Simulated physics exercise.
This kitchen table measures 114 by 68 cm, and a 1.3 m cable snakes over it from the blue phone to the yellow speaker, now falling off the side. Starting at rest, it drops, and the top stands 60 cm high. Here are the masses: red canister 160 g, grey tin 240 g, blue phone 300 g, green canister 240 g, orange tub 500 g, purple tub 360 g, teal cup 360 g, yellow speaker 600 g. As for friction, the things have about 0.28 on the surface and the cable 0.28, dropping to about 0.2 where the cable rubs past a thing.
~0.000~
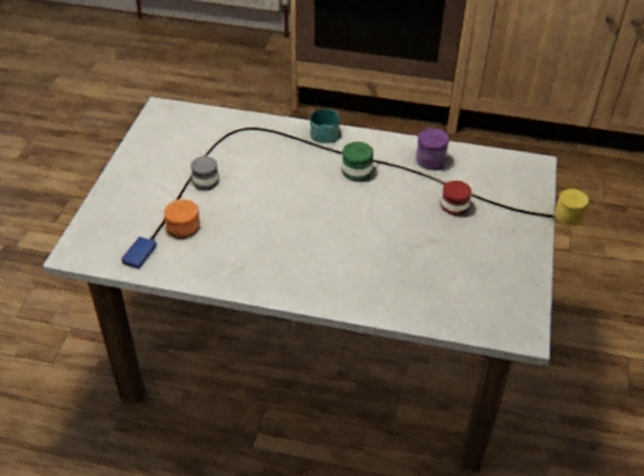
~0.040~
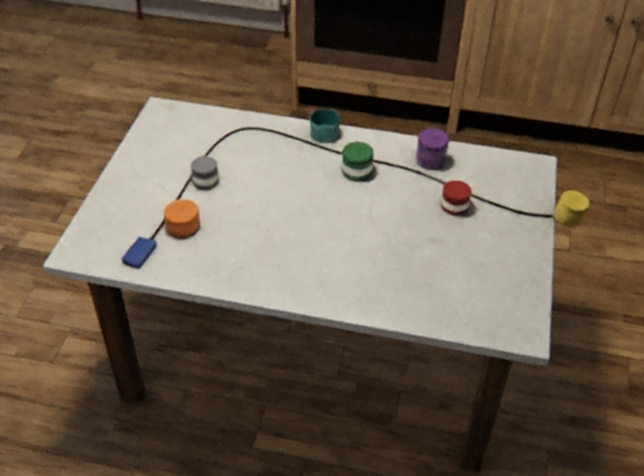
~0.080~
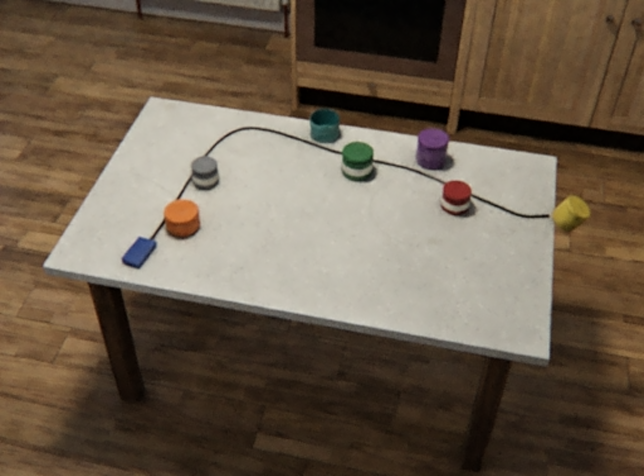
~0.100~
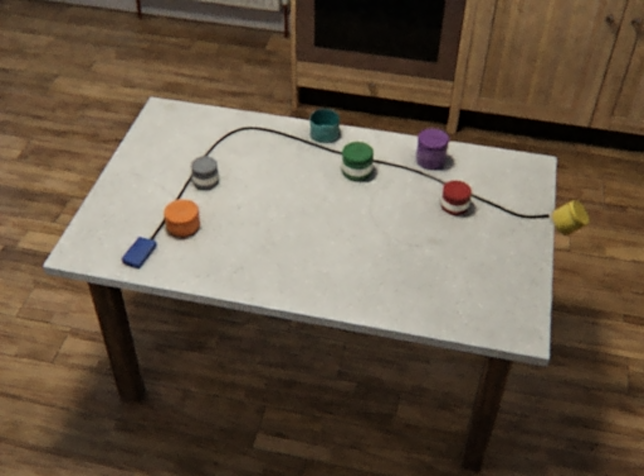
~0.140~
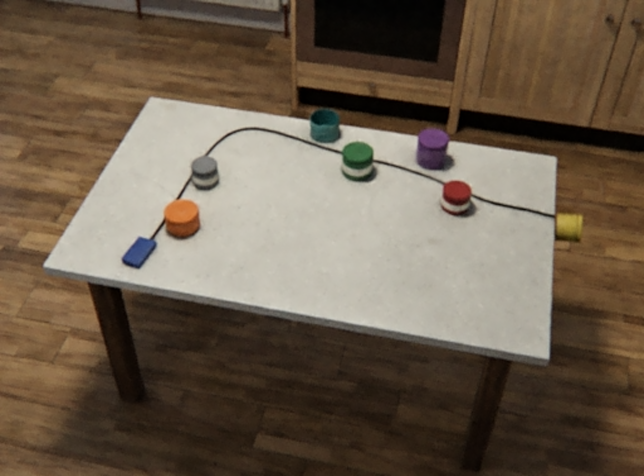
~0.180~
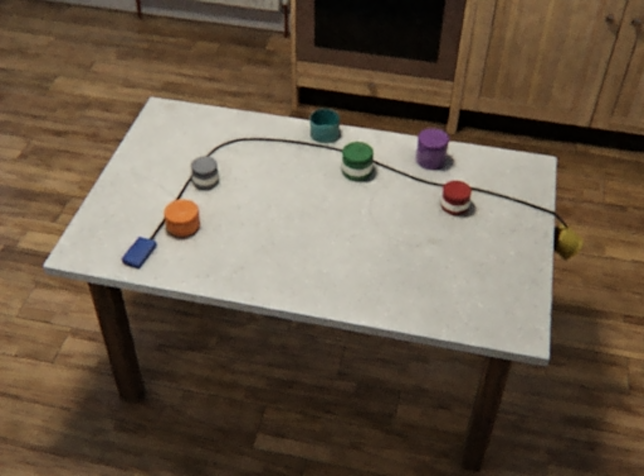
A yellow speaker at the right edge of a pale kitchen table tips over and drops slightly beside it, pulling the black cable running from a blue phone among colourful containers, which stay still as the cable shifts.
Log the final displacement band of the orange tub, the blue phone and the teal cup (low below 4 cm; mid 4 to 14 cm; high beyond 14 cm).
Log: Orange tub mid, blue phone high, teal cup low.
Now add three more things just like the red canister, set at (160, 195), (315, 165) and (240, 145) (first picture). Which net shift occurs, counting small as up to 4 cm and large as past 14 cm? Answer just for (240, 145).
Net shift there: A lot.
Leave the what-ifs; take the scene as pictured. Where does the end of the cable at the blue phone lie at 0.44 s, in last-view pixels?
About (169, 217).
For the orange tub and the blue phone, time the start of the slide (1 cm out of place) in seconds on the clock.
Orange tub: 0.40 s; blue phone: 0.28 s.
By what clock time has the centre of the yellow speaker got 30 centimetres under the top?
Answer: 0.34 s on the clock.
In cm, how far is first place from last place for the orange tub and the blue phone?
I'd put the orange tub at around 8 centimetres and the blue phone at around 50 centimetres.
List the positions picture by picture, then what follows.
The first picture shows shows, orange tub (181, 210); blue phone (139, 250); teal cup (325, 118); cable runs through (501, 205) (403, 168) (222, 139).
The second picture shows shows, yellow speaker (575, 200); cable runs through (500, 206).
The third picture shows shows, yellow speaker (571, 214); cable runs through (499, 206).
The fourth picture shows shows, yellow speaker (570, 218); cable runs through (499, 206).
The fifth picture shows shows, yellow speaker (568, 228); cable runs through (502, 205).
The sixth picture shows shows, orange tub (181, 210); blue phone (139, 250); teal cup (325, 118); cable runs through (523, 202) (417, 179) (230, 142).
After 0.4 s, the cable's tail end at (169, 217); blue phone 9 cm off its start, orange tub 2 cm off its start, grey tin 19 cm off its start.
After 0.7 s, the cable's tail end at (257, 188); blue phone 32 cm off its start, orange tub 7 cm off its start, grey tin 35 cm off its start.
After 0.9 s, the cable's tail end at (328, 161); blue phone 52 cm off its start at (312, 160), orange tub 7 cm off its start at (211, 211), grey tin 37 cm off its start at (302, 241).
After 1.2 s, the cable's tail end at (338, 157); blue phone 55 cm off its start, orange tub 7 cm off its start, grey tin 37 cm off its start.
After 2.4 s, the cable's tail end at (338, 157); blue phone 55 cm off its start at (323, 157), orange tub 7 cm off its start at (211, 211), teal cup 0 cm off its start at (325, 118), grey tin 37 cm off its start at (302, 241).
